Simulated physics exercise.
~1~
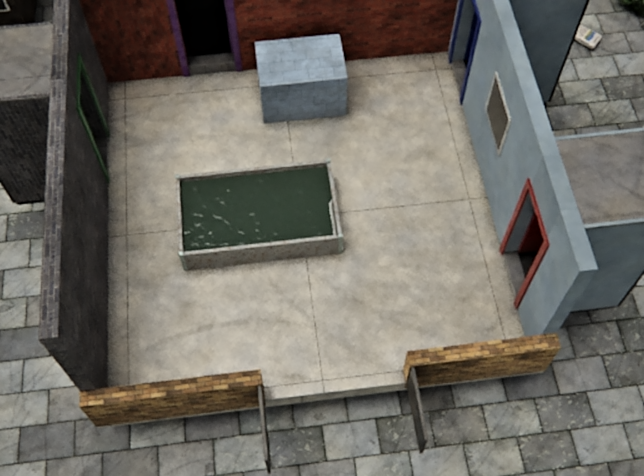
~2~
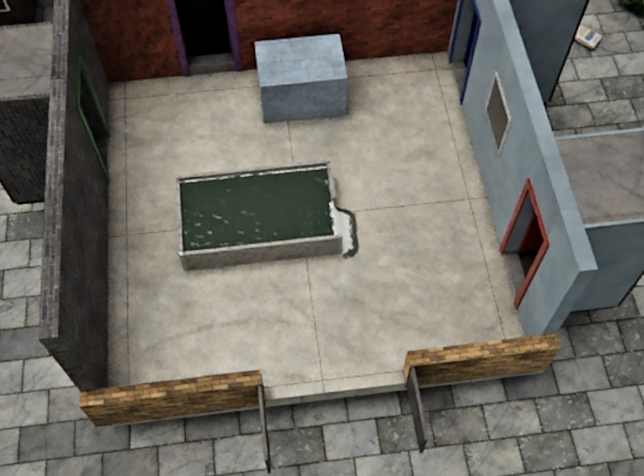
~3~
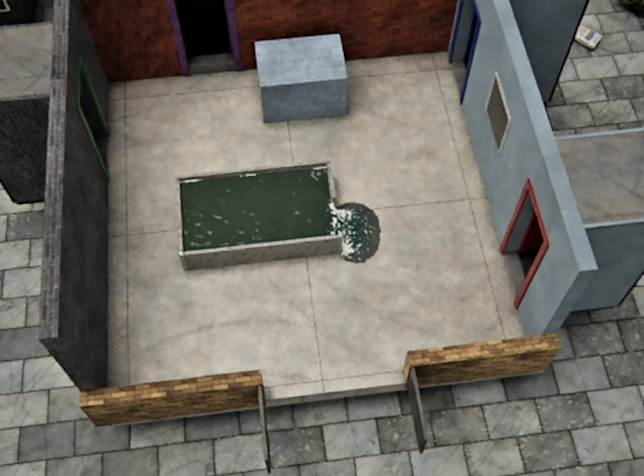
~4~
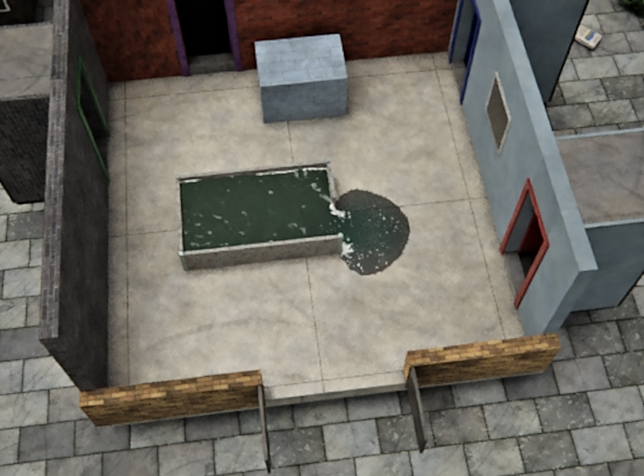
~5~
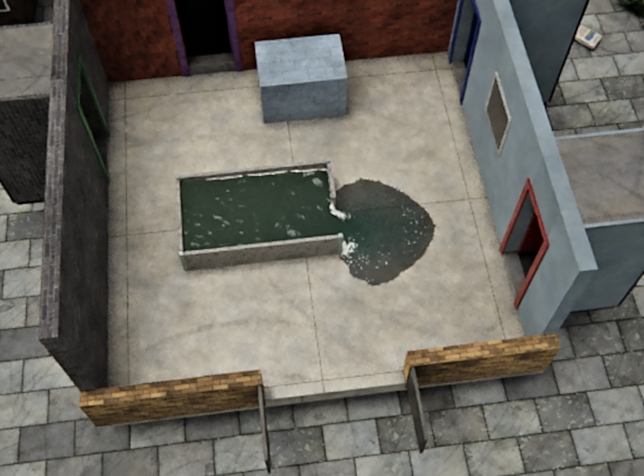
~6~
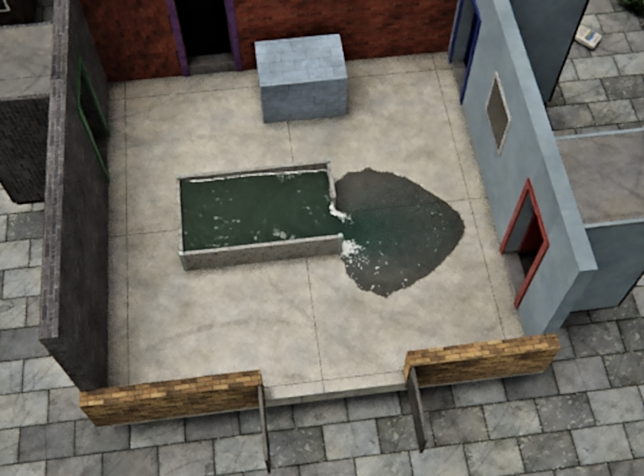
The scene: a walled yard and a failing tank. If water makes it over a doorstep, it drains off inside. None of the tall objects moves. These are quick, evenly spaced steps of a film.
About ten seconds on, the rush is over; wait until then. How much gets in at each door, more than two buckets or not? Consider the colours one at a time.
At the end, I expect the blue door to stay within two buckets. I expect the red door to go over the limit. I expect the green door to stay within two buckets. I expect the purple door to stay within two buckets.
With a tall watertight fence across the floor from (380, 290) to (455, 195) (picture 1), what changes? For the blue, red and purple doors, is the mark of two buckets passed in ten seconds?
The blue door tops the mark, while the red door falls short and the purple door falls short.
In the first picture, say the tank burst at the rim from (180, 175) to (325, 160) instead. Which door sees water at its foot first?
It's the purple-painted one.
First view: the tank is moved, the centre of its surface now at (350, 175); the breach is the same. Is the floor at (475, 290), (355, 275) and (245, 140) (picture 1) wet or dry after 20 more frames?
Hit, spared, spared.
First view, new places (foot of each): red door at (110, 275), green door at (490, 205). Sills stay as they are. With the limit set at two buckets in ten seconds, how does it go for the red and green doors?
Looking at both, the red one stays unflooded and the green one gets flooded.
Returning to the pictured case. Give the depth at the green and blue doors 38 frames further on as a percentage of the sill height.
I'd say around 0 and 80 in a hundred.
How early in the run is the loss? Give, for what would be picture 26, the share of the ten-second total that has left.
Approximately 30 %.
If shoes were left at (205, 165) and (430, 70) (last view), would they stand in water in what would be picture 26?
As listed: Dry, covered.
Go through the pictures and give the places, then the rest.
Still water in the open tank at (257, 208), in the first picture.
The front is at (351, 252), out from the gap at (335, 227), in the second picture.
The front is at (369, 213), out from the gap at (335, 228), in the third picture.
The front is at (401, 219), out from the gap at (335, 228), in the fourth picture.
The front is at (428, 231), out from the gap at (335, 228), in the fifth picture.
Water pours out at (335, 228) and has run to (458, 225), in the sixth picture.
A moment on, water covers 20 % of the floor; the blue door not reached, the red door wet at the sill, nothing in, the green door not reached, the purple door not reached.
Next, water covers 25 % of the floor; the blue door not reached, the red door under two buckets in, the green door not reached, the purple door not reached.
Then, water covers 30 % of the floor; the blue door wet at the sill, nothing in, the red door over two buckets in, the green door not reached, the purple door not reached.
Later, water covers 50 % of the floor; the blue door wet at the sill, nothing in, the red door over two buckets in, the green door not reached, the purple door not reached.
In the end, water covers 70 % of the floor; the blue door under two buckets in, the red door far over two buckets in, the green door not reached, the purple door wet at the sill, nothing in.
